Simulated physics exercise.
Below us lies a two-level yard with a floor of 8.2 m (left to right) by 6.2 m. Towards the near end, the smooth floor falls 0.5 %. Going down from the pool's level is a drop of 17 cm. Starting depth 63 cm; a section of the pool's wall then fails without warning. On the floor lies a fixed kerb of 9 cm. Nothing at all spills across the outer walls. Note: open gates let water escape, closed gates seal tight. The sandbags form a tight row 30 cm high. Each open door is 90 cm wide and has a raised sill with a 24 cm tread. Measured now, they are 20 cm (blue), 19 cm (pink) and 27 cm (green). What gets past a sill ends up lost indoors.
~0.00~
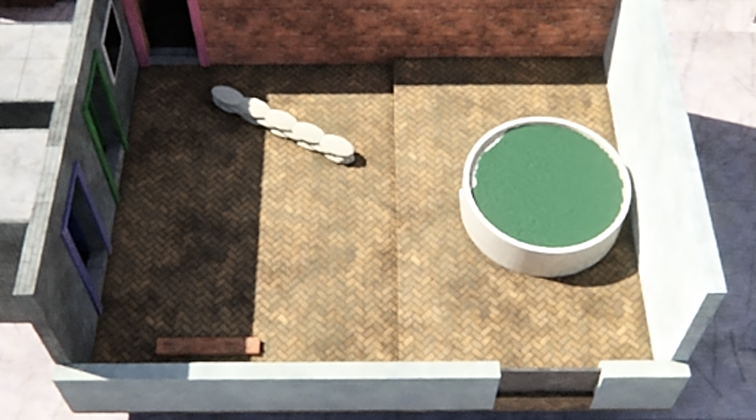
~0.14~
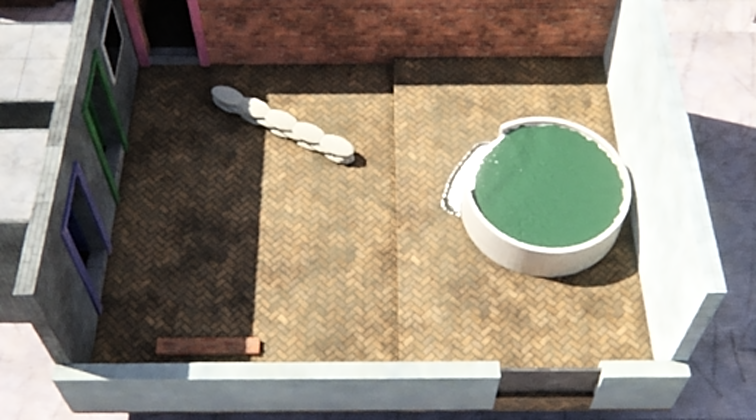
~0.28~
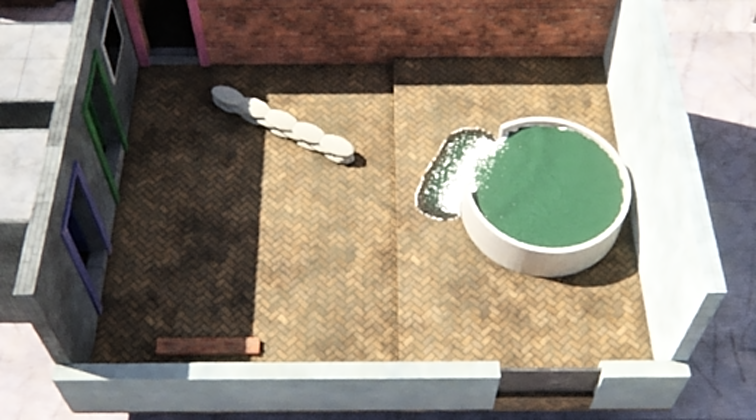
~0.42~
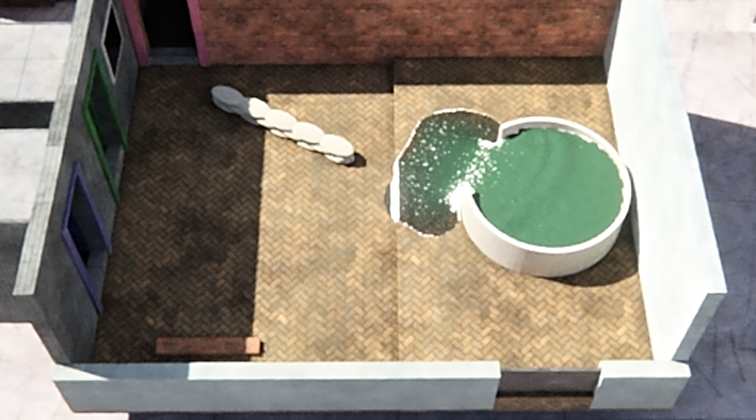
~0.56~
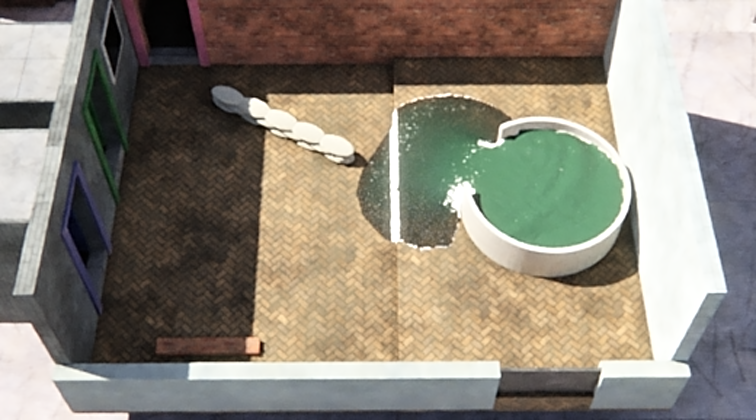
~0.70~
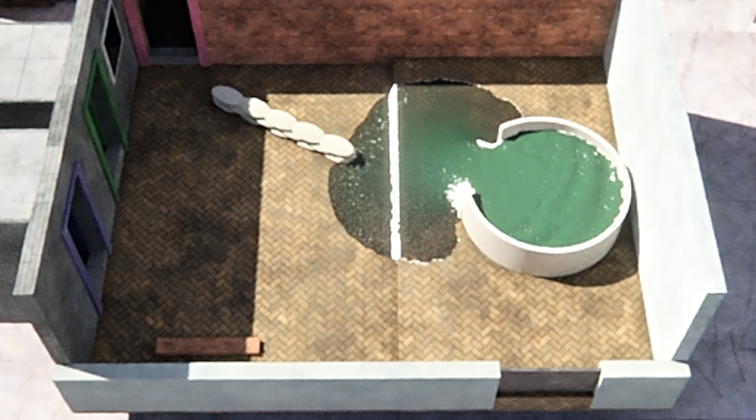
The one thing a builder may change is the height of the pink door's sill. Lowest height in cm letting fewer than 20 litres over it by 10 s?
About 17 centimetres.
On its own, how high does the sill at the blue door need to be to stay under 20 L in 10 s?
For blue, a step near 9.5 cm.
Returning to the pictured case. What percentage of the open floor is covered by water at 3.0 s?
Approximately 50 % of the floor.
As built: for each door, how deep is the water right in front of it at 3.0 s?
Door by door in cm - blue 9, pink 12, green 12.
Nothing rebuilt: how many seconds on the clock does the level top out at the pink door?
The level tops out near 3.8 seconds.
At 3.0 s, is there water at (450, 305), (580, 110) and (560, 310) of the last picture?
Those three come out bone-dry, bone-dry and bone-dry, in that order.
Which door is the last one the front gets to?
That would be the blue one.
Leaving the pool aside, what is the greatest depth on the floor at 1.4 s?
About 31 cm.
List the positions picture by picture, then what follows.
In the first picture, still water, 63 cm deep, in the pool at (546, 185); the pink door at (166, 25) is dry.
In the second picture, the front is at a hidden place, 0.3 m from the gap at (474, 169); 0.3 m2 of floor is wet, 63 cm left at the back.
In the third picture, the front is at (457, 135), 0.7 m from the gap at (474, 171); 1.1 m2 of floor is wet, 63 cm left at the back.
In the fourth picture, water pours out at (474, 172) and has run 1.3 m, to (424, 124); about 7 cm deep outside, 63 cm at the back.
In the fifth picture, the gap is at (474, 172), the front 1.7 m out at (402, 110); the back of the pool holds 63 cm.
In the sixth picture, water pours out at (474, 171) and has run 2.2 m, to (377, 109); about 4 cm deep outside, 60 cm at the back; 3.6 m in a straight line remain to the pink door at (166, 25).
After 1.4 s water covers 30 % of the floor, deepest (31 cm) near (473, 167); it has not reached the pink door.
After 3.0 s water covers 50 % of the floor, deepest (34 cm) near (138, 75); 12 cm at the pink door, 0 litres in over its 19 cm sill.
After 10.0 s water covers 75 % of the floor, deepest (16 cm) near (313, 388); 10 cm at the pink door, 13 litres in over its 19 cm sill.
At the pink door as built, the water arrived by 2.1 s and peaked near 21 cm at 3.8 s.
With a sill of 15 cm, 28 litres would have come in within the 10 s; with 20 cm, 11 litres. So under 20 litres takes about 17 cm.
